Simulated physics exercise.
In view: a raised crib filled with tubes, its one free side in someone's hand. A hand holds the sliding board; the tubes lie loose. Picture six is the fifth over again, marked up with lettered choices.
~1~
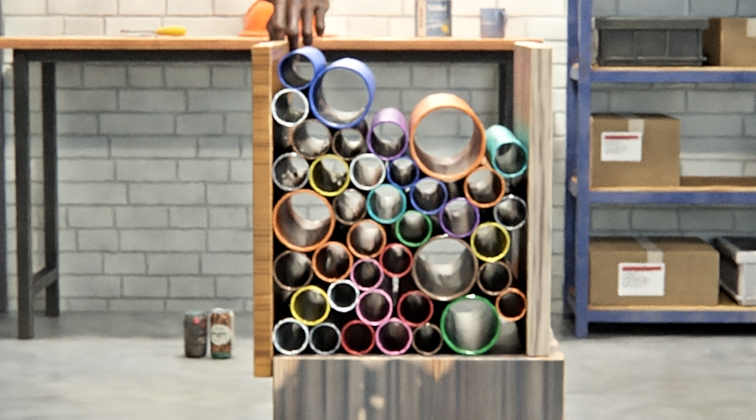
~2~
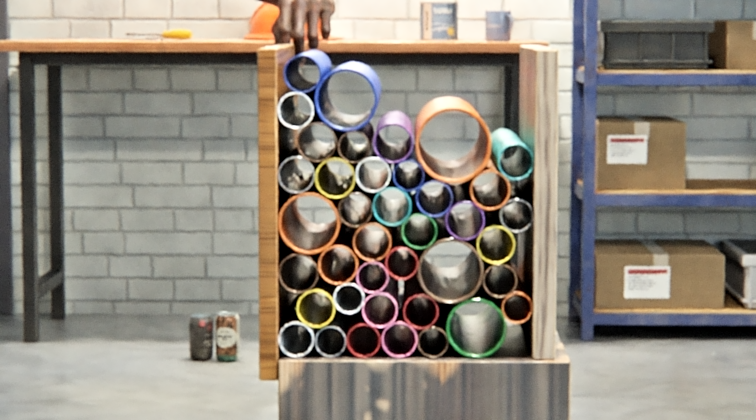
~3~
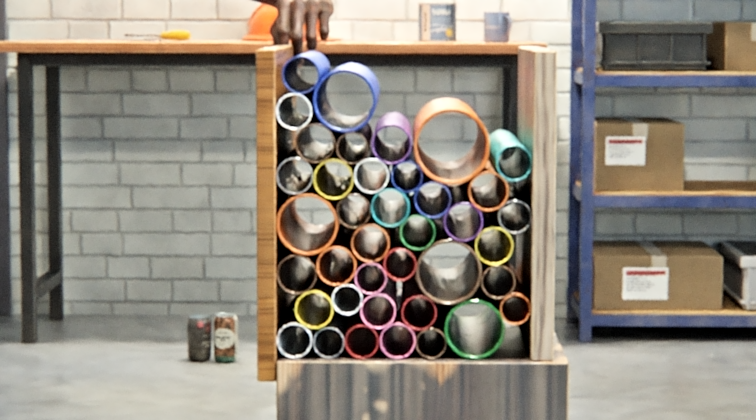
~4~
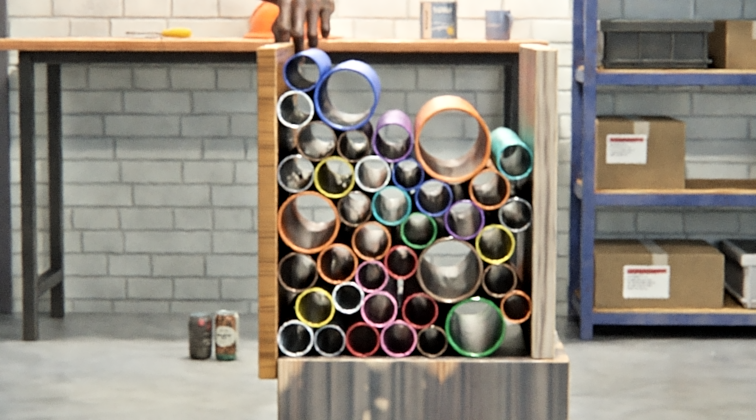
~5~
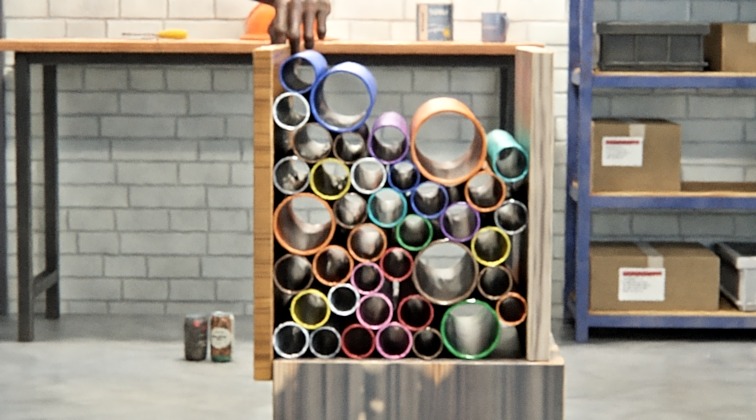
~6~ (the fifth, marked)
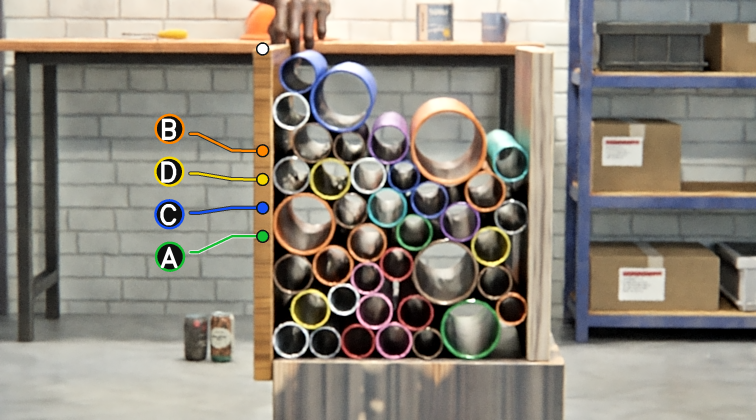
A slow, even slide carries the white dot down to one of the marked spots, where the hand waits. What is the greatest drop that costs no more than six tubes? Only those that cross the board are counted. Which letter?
Stop at A.
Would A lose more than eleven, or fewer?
Fewer than eleven.
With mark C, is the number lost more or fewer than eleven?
Fewer than eleven.
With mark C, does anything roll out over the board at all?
Yes, at C.
On the marked copy, A at (263, 236); B at (263, 151); C at (263, 208); D at (263, 179); the white dot at (263, 49).
With A. Early on, top of the board (273, 129).
Further on, top of the board (273, 218).
At the end, top of the board (273, 235), four out over the board.
As for the rest, B two out over the board; C four out over the board; D two out over the board.
